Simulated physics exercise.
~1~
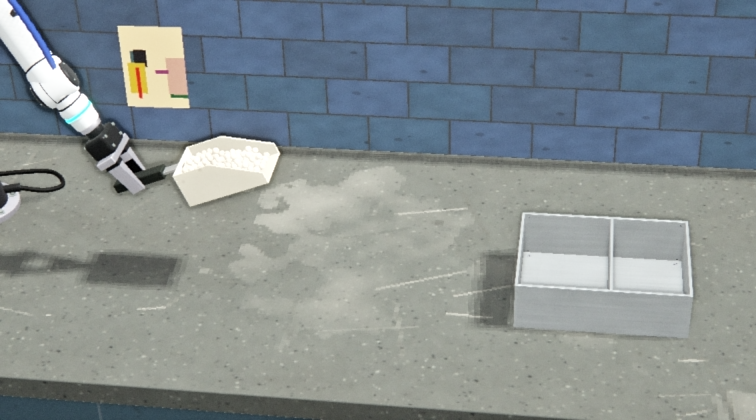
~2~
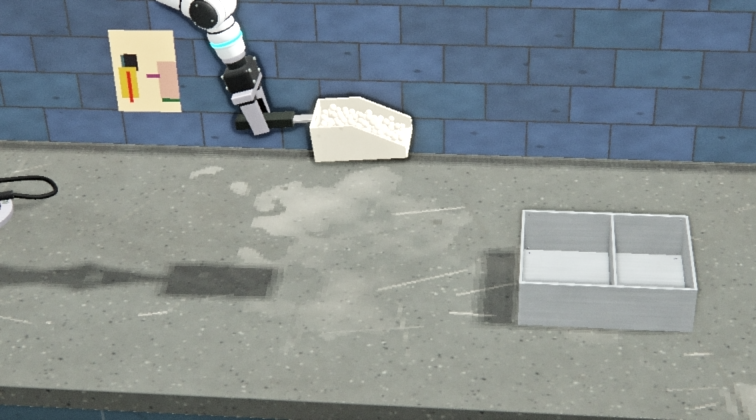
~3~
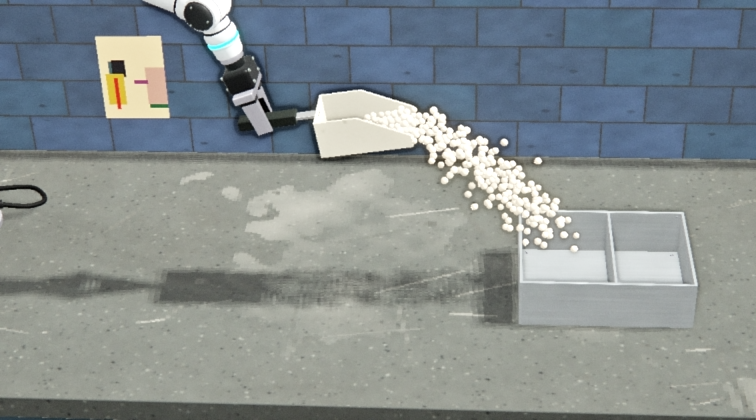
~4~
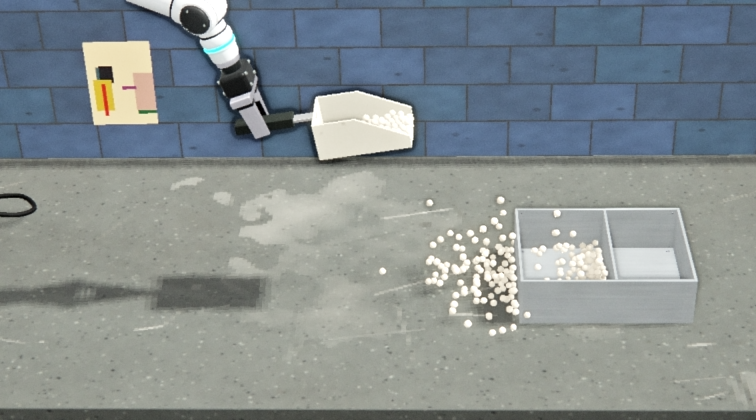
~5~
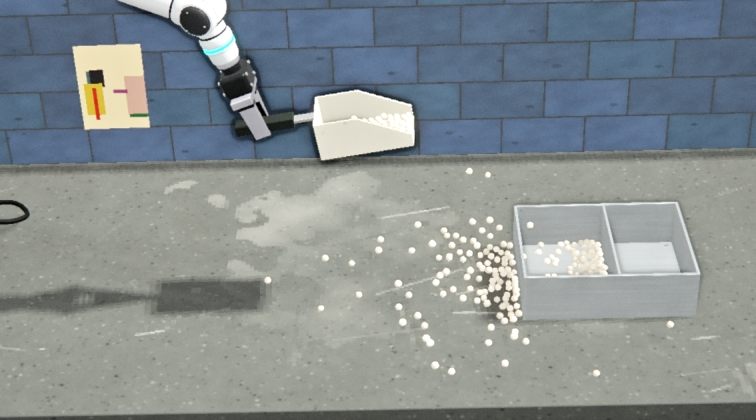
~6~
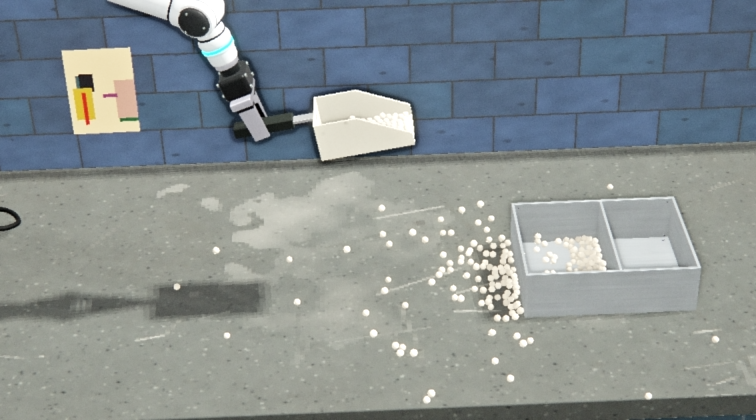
A white robot arm with a black gripper holds a cream scoop heaped with small white beads over a speckled grey counter, seen from slightly above against a blue brick wall with a pinned picture. At the right sits a pale grey open bin split into two parts. The arm carries the scoop right and lifts it, then stops abruptly, and a stream of beads flies out toward the bin. Some land in the left part, while many hit the counter beside it and scatter. At the end, the right part looks empty and some beads remain in the scoop.
